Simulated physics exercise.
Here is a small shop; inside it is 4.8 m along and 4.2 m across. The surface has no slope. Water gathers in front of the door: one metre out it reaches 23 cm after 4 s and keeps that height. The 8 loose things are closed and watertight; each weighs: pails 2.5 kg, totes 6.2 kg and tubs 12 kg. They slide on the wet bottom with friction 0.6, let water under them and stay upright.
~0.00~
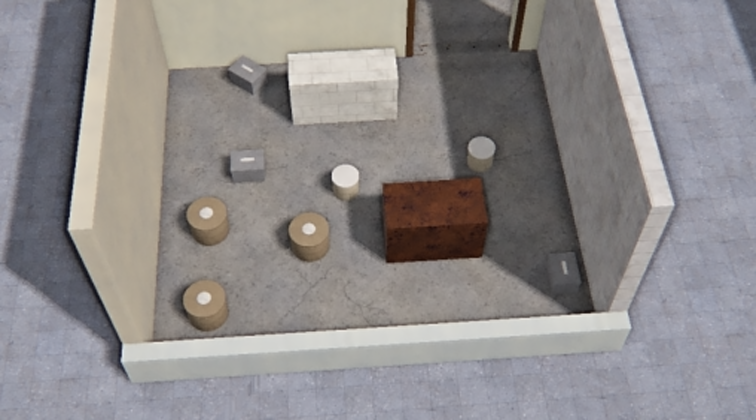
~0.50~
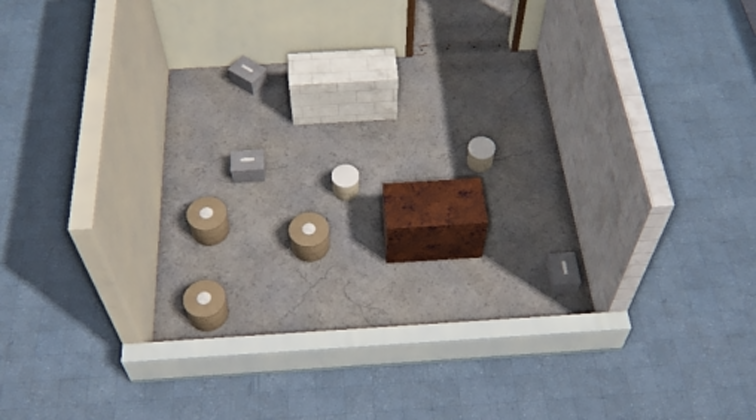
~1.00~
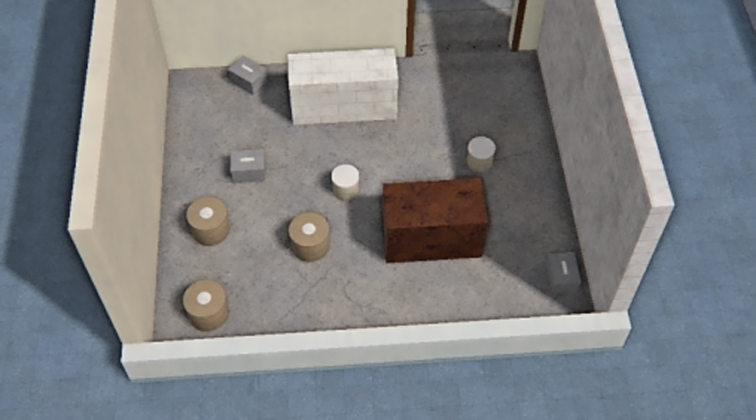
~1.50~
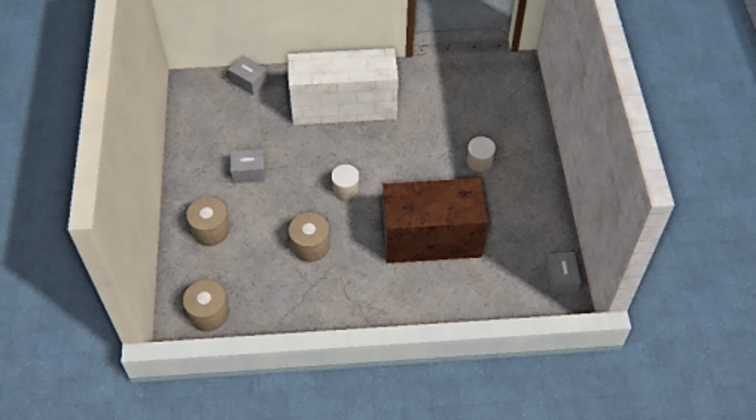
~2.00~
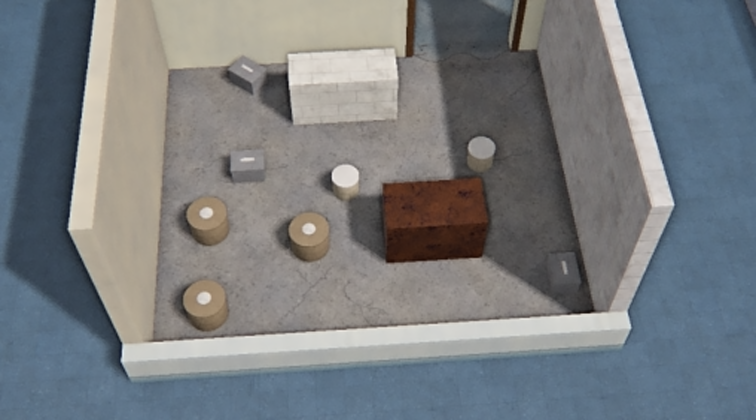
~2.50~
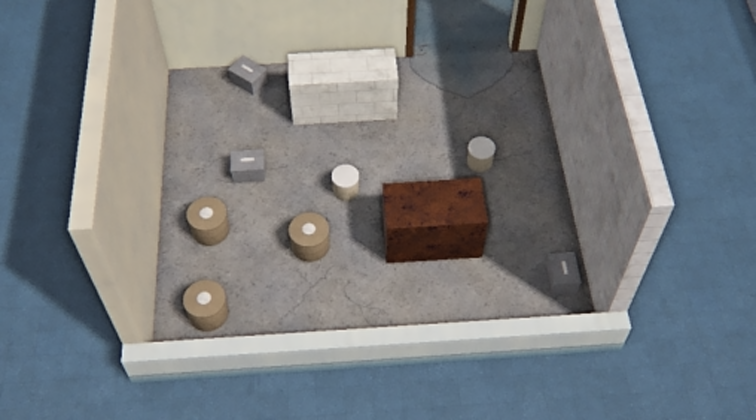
Water covered the paving around a small walled shop, then a shallow patch spread just inside the doorway at the back, while the tubs, grey boxes and large blocks inside all stayed still.
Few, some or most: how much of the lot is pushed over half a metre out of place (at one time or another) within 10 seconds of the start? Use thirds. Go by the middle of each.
That comes to between one and two thirds.
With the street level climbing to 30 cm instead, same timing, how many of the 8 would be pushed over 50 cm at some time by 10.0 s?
In that case 7 of them.
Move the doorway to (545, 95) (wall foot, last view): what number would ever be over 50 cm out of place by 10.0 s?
Then 5.
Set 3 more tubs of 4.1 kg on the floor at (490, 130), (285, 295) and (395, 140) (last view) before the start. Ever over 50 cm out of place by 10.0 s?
In that order: Past it, past it, more.
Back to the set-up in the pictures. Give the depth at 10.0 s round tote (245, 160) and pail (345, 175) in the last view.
Roughly 4 and 7 cm.
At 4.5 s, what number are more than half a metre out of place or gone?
By then 1.
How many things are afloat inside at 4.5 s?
I count 0.
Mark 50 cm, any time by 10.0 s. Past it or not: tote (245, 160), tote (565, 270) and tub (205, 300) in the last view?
In turn: Under, past it, under.
After 3.5 s 0 of 8 are over 50 cm from their spots; 0 afloat.
After 4.5 s 1 of 8 are over 50 cm from their spots; 0 afloat.
After 7.0 s 3 of 8 are over 50 cm from their spots; 2 afloat.
After 10.0 s 3 of 8 are over 50 cm from their spots, and 3 have been at some point; 6 afloat.
